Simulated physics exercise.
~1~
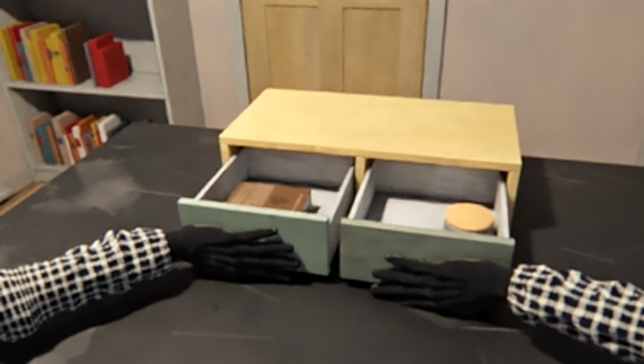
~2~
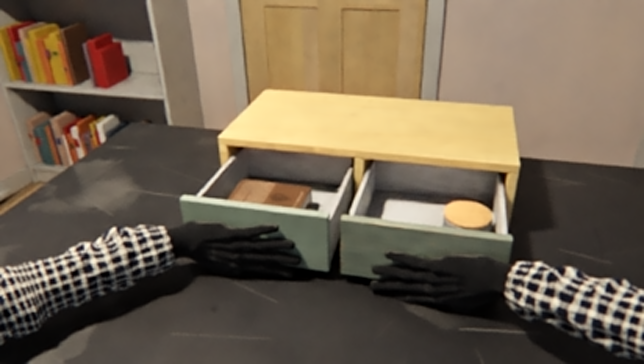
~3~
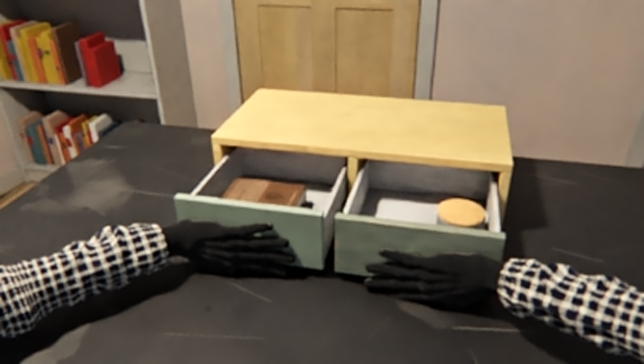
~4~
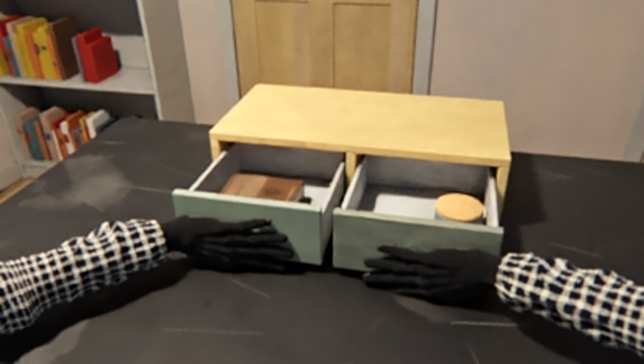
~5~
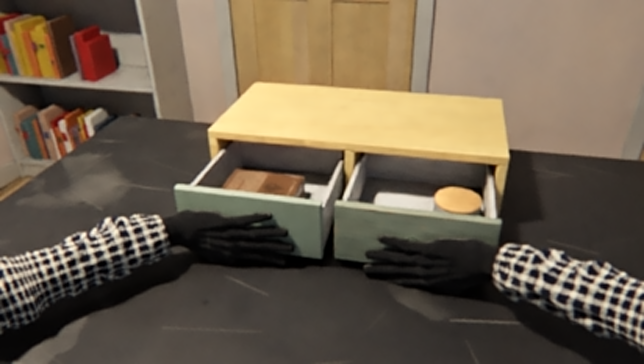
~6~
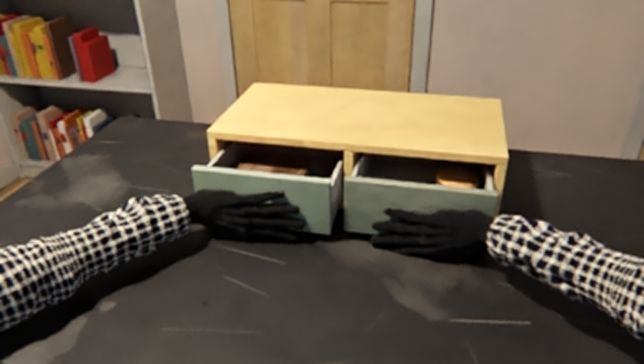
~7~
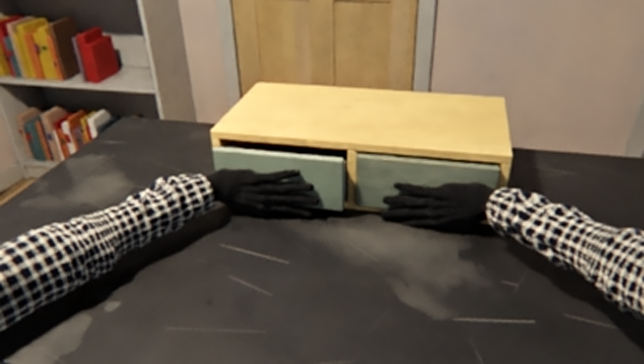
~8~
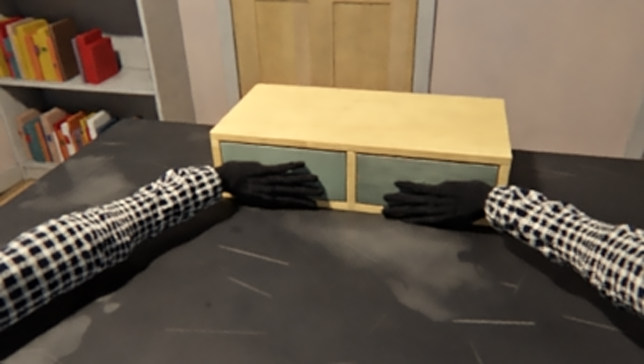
The clip shows two open green drawers in a yellow chest, one holding a brown item and the other a round, light-topped item. Black-gloved hands in checkered sleeves push both drawers inward, hiding the contents, until both sit closed with the hands resting against their fronts.
